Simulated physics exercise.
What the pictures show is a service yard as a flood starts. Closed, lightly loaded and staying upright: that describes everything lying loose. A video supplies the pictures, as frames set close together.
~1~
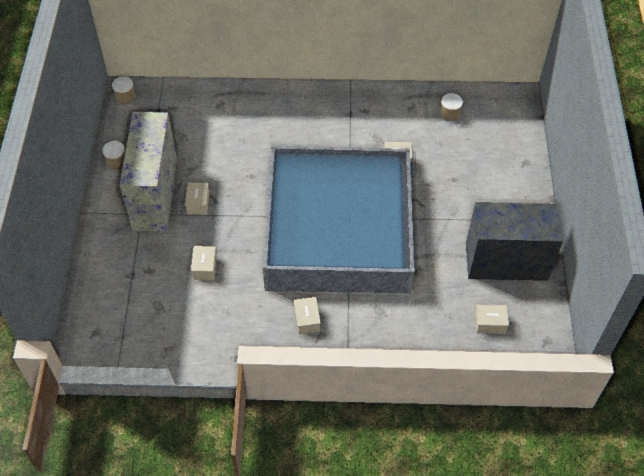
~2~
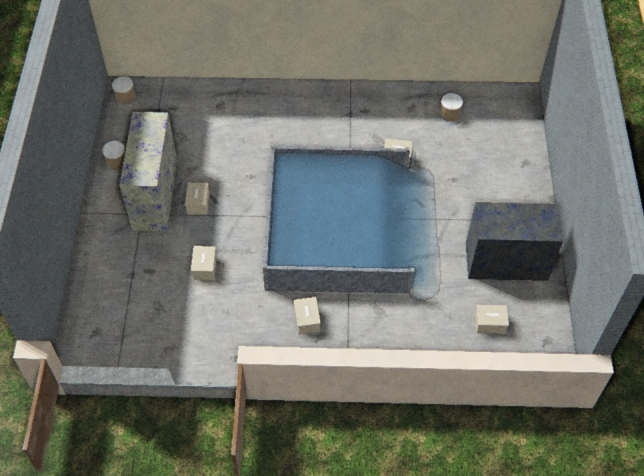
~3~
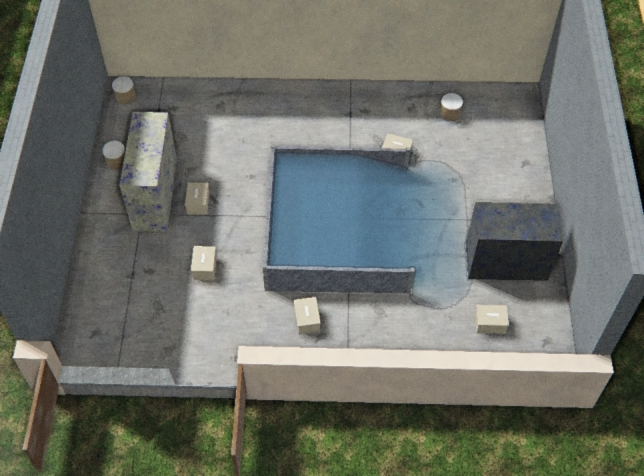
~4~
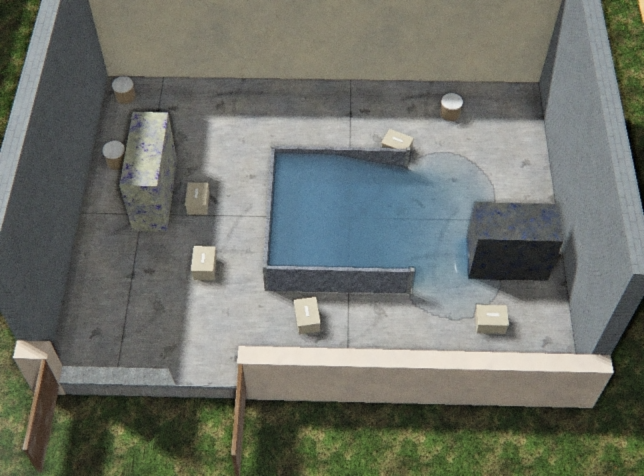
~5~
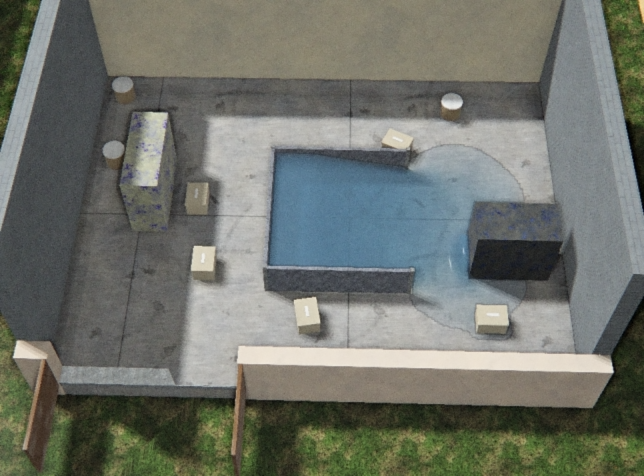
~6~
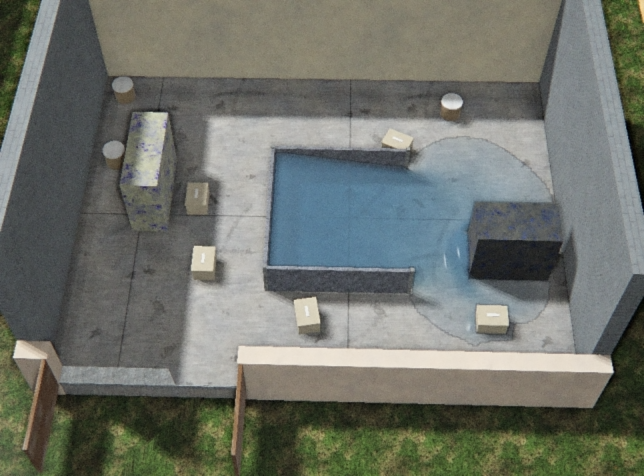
Blue water pouring from the open right side of a square tank, spreading around a dark block and nudging one pale box.
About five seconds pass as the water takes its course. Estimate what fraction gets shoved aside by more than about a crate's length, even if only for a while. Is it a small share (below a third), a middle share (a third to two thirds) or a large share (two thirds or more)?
A middle share, a third to two thirds.
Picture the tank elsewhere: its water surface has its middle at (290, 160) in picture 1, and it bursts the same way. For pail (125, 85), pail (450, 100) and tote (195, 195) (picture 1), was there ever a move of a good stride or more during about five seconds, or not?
Not far, Far enough, Not far.
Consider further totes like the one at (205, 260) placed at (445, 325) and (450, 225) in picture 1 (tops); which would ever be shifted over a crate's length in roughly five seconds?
Result by copy: Covered it; covered it.
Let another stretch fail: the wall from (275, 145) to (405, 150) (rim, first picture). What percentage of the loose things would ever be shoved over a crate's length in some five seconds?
I'd say around 50 per cent.
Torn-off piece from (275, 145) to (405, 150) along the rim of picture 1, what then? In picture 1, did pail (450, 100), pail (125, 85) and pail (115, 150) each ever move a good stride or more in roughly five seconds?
One after another: Goes the distance, then goes the distance, then goes the distance.
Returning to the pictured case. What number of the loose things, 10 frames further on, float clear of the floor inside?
It adds up to 1.
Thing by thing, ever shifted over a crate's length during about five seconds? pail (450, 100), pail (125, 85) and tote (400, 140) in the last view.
The first one traveled far, the second stayed within range and the third stayed within range.
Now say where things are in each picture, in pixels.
A tote at (398, 150), on the bottom; a tote at (493, 315), on the bottom; 0 of 8 have shifted, in the first picture.
A tote at (398, 148) rests on the ground, close to its start; a tote at (493, 315) rests on the ground; 1 of 8 have shifted, in the second picture.
A tote at (398, 144) rests on the ground, close to its start; a tote at (493, 315), on the bottom; 1 of 8 have shifted, in the third picture.
A tote at (398, 140), on the bottom, close to its start; a tote at (493, 315) rests on the ground; 1 of 8 have shifted, in the fourth picture.
A tote at (398, 140), on the bottom, close to its start; a tote at (493, 315) rests on the ground; 1 of 8 have shifted, in the fifth picture.
A tote at (398, 140), on the bottom, close to its start; a tote at (493, 315), on the bottom; 1 of 8 have shifted, in the sixth picture.
A moment on, 0 of 8 are well off their spots; 0 afloat.
Next, 1 of 8 are well off their spots; 1 afloat.
Later, 0 of 8 are well off their spots; 1 afloat.
In the end, 3 of 8 are well off their spots, and 3 have been at some point; 1 afloat.
